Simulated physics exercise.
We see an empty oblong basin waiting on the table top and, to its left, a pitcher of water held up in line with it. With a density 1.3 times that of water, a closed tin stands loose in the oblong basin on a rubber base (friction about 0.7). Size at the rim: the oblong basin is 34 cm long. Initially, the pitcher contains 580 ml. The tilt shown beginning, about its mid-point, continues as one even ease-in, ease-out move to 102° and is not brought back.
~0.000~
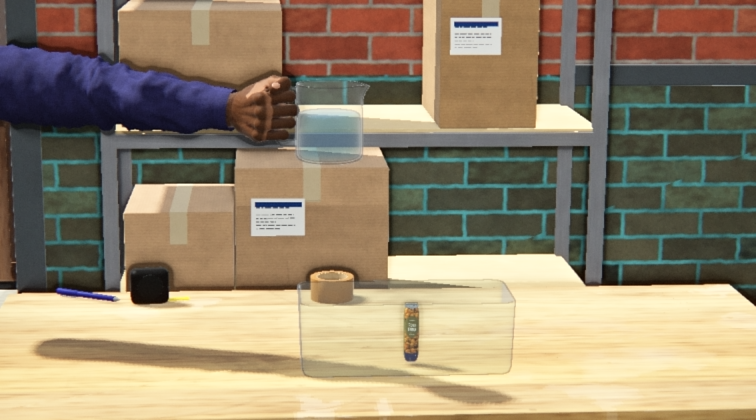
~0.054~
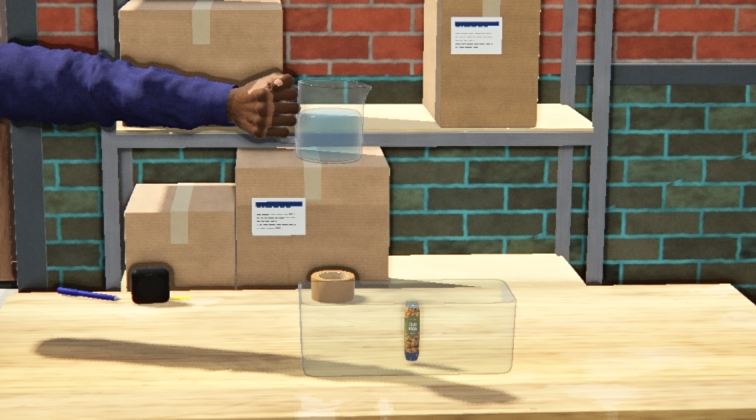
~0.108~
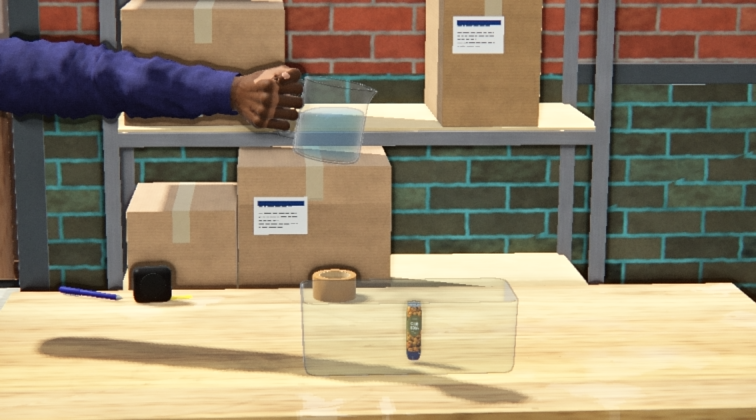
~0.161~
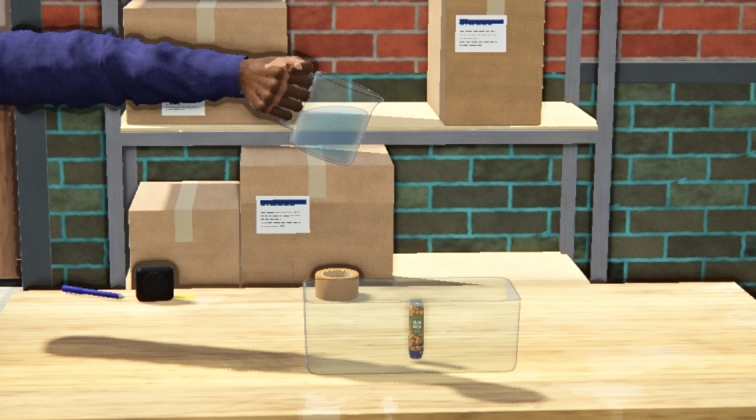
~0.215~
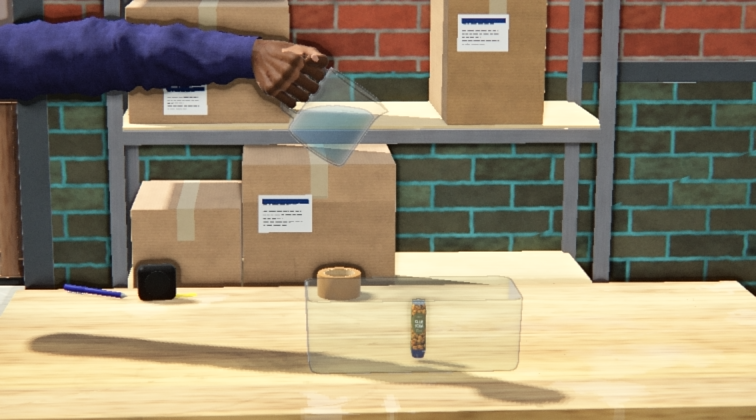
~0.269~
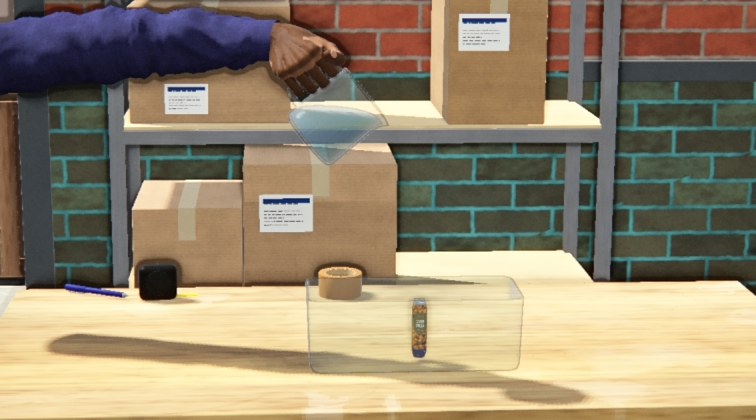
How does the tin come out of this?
It rides it out.
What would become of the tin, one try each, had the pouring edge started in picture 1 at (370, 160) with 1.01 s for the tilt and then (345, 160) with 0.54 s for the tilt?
The tin overturns the first time and overturns the second time.
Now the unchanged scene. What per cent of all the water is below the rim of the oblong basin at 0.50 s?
The basin holds roughly 1 in a hundred parts at that moment.
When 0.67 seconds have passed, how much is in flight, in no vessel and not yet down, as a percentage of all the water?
Estimate: Around 40 per cent.
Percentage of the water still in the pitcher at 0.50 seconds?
I'd estimate some 60 % remains.
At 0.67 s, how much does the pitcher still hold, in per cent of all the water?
Around 22 in a hundred is still there.
Then, 0.50 s in, the tilt is 101° and 61 per cent is still to pour; the tin stands where it began.
Then, 0.67 s in, the tilt is 102° and 22 per cent is still to pour; the tin stands where it began.
Then, 0.85 s in, the tilt is 102° and 7 per cent is still to pour; the tin stands where it began.
Then, 1.04 s in, the tilt is 102° and 2 per cent is still to pour; the tin stands where it began.
Finally, the tin stands where it began.
